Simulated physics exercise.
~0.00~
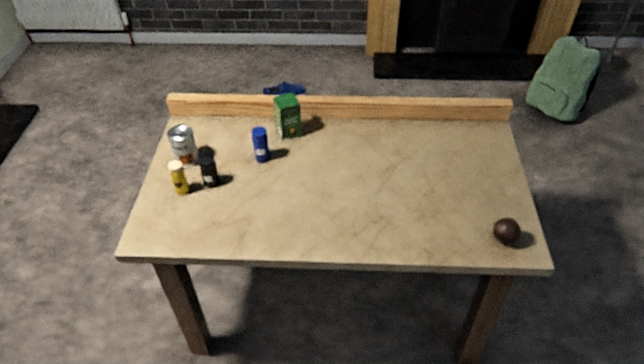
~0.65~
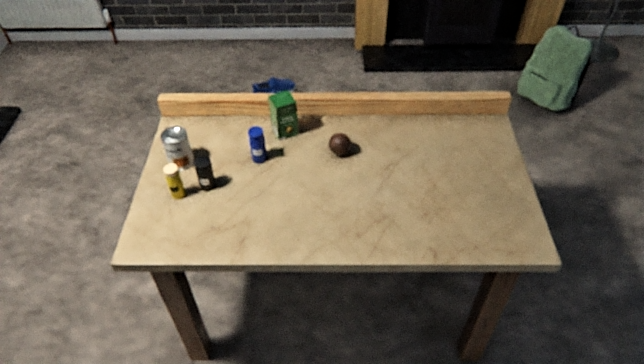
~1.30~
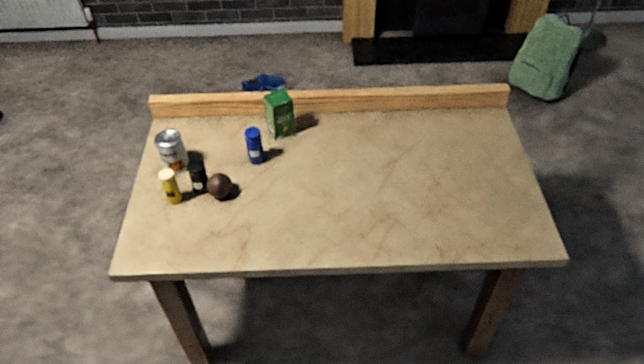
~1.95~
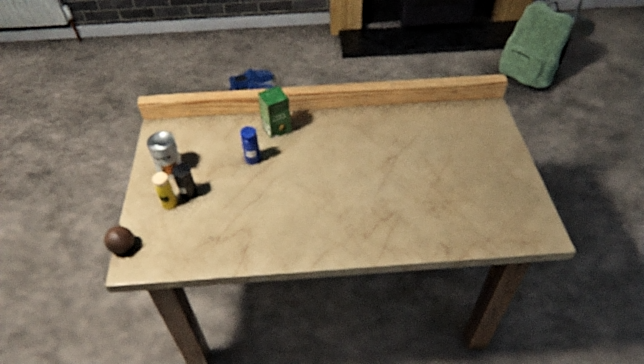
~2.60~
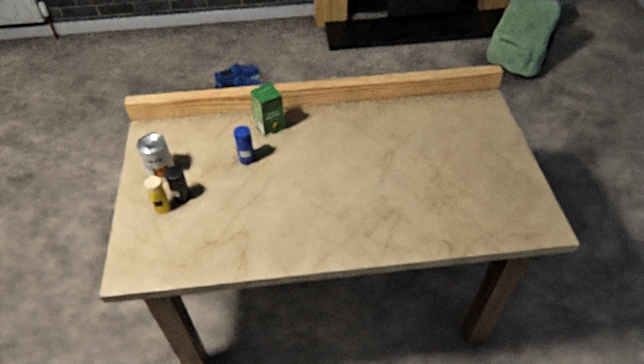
A pale-topped wooden table with a raised strip along its far edge stands on a grey carpet, seen from above and in front as the view drifts slightly. A silver tin, a yellow shaker and a black shaker cluster at the left, with a blue shaker and a green carton nearer the back. A dark brown ball starts near the right front corner, travels left to the far side, then angles back toward the shakers. It passes them to the left front corner, and the black shaker shifts slightly. Finally the ball is gone, and the tin, carton and shakers remain standing.
